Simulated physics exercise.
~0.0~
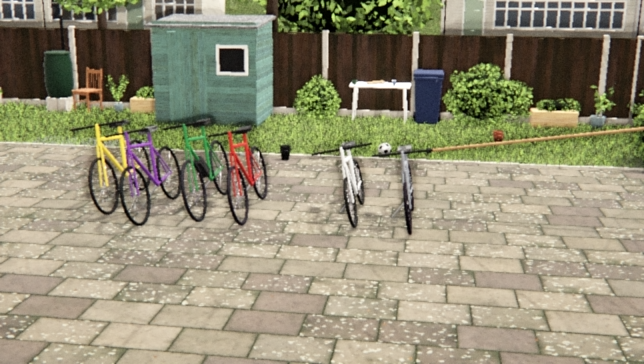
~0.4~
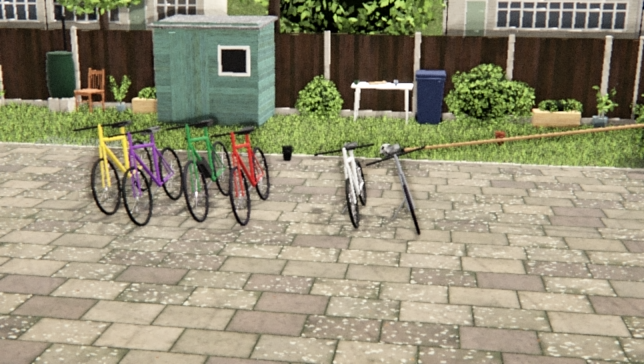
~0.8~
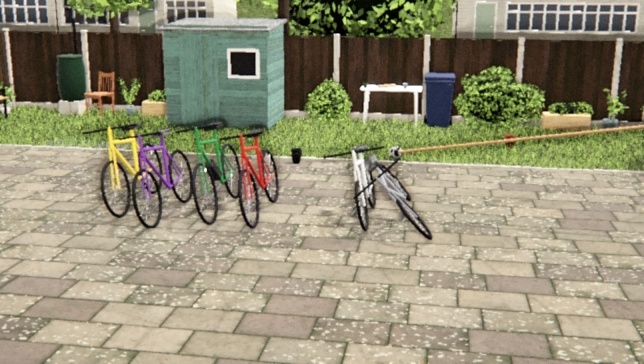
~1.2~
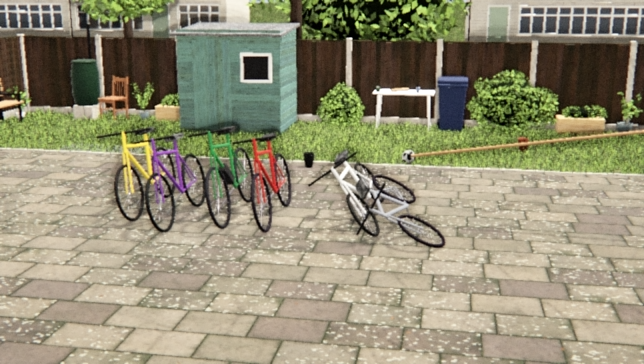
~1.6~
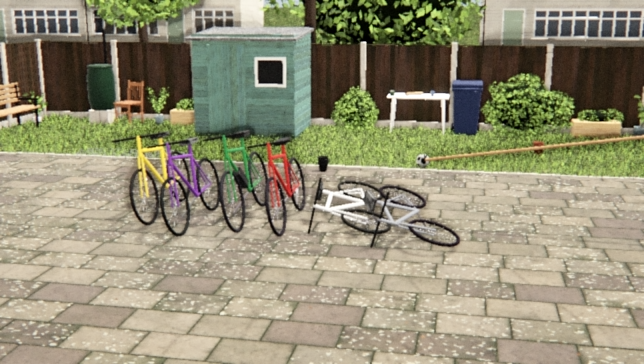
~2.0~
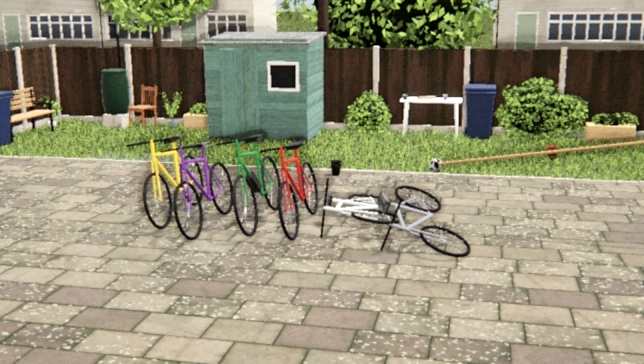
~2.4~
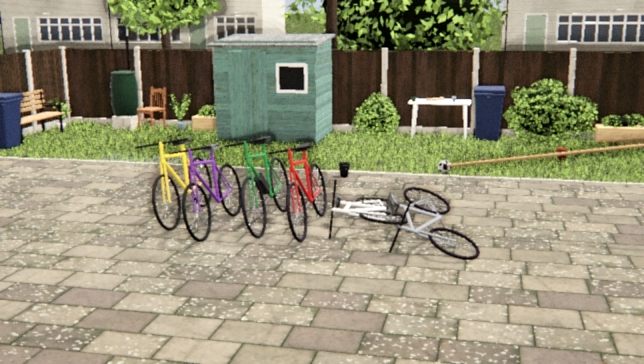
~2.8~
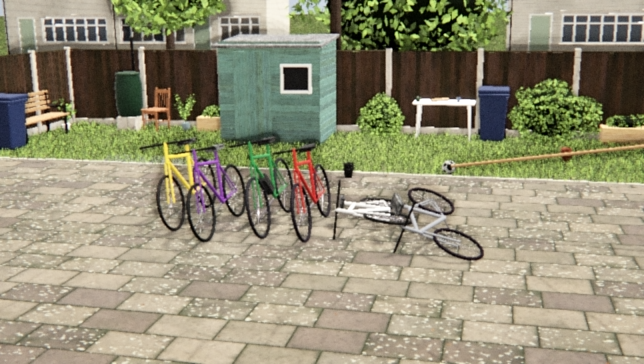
A grey bicycle at the right of a row of six tips over on a paved yard, seen from slightly above, with grass, a green shed and a brown fence behind. A long pole lies across the grass to the right, while yellow, purple, green and red bicycles stand to the left of a white one. The grey bicycle leans further and drops towards the paving as the view pans left. The white bicycle then topples too, and both settle flat in a tangle. The four coloured bicycles, green included, stay standing.
